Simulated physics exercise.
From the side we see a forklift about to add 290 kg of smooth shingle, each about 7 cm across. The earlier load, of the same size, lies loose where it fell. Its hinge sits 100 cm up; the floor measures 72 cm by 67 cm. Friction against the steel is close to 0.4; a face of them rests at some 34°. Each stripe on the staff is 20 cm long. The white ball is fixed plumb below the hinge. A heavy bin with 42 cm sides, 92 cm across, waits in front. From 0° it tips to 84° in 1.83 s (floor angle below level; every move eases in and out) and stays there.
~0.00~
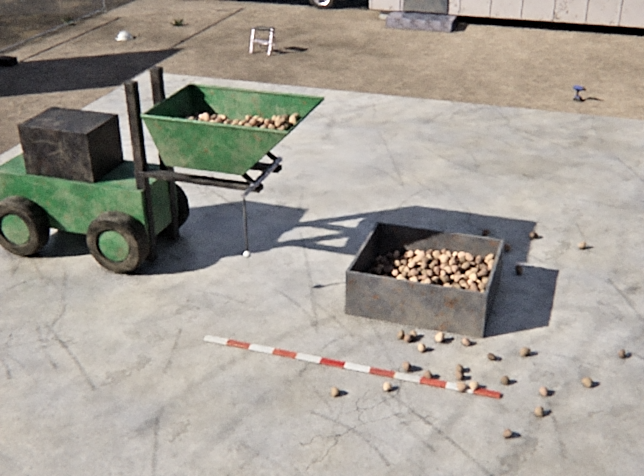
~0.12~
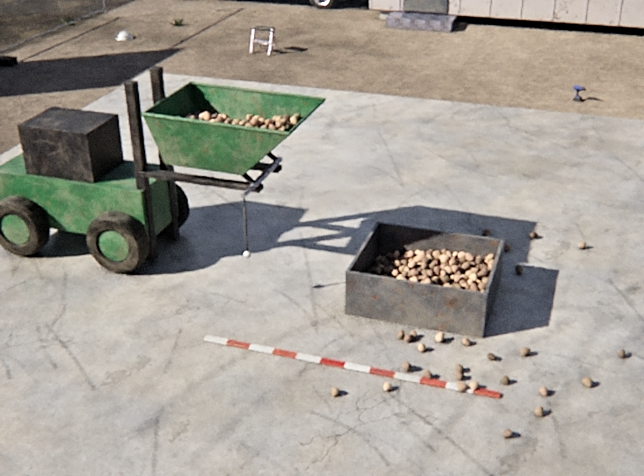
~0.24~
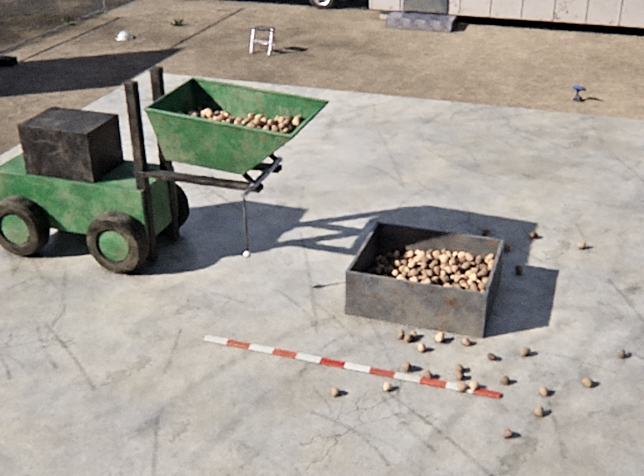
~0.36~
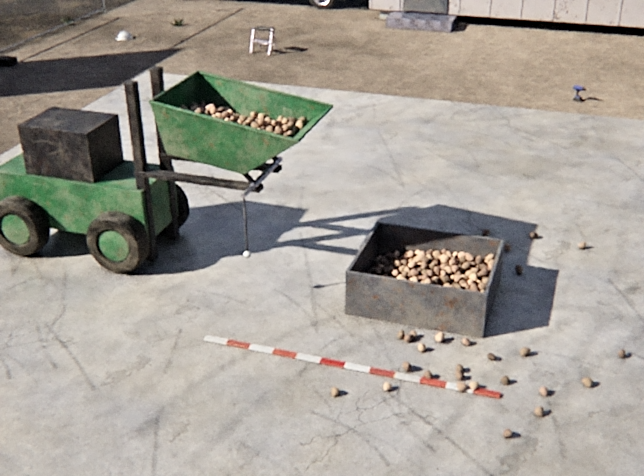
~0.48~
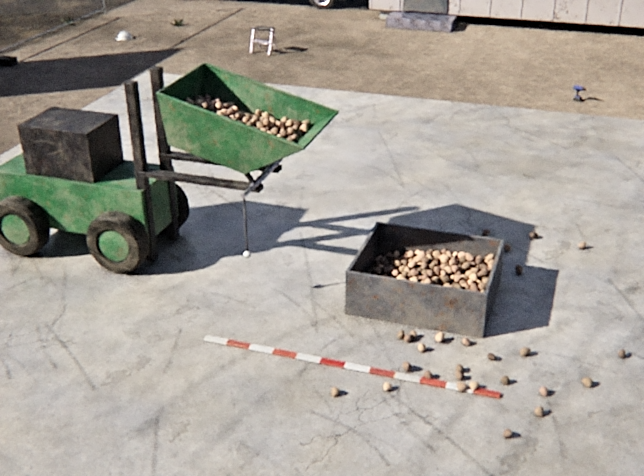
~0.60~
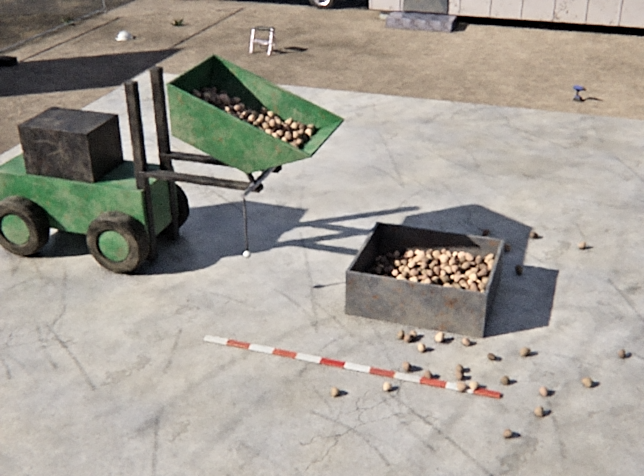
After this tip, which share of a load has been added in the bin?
Close to 67 parts in a hundred.
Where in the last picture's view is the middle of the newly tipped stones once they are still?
Near (383, 266).
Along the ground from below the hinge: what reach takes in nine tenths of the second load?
About 150 cm.
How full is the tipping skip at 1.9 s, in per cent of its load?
It holds some 15 per cent.
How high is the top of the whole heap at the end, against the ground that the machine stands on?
Some 46 cm above that level.
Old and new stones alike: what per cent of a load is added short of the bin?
About 25 per cent.
After 1.4 s the floor is at 71°; in per cent of one load, 99 in the tipping skip, 1 short of the bin, 94 in the bin, 6 beside or beyond the bin; the foremost stones are at (554, 363).
After 1.9 s the floor is at 84°; in per cent of one load, 13 in the tipping skip, 25 short of the bin, 150 in the bin, 11 beside or beyond the bin; the foremost stones are at (554, 363).
After 2.3 s the floor is at 84°; in per cent of one load, 0 in the tipping skip, 28 short of the bin, 160 in the bin, 12 beside or beyond the bin; the foremost stones are at (554, 363).
After 4.7 s the floor is at 84°; in per cent of one load, 0 in the tipping skip, 26 short of the bin, 161 in the bin, 12 beside or beyond the bin; the foremost stones are at (554, 363). Net gain in the bin, 67.
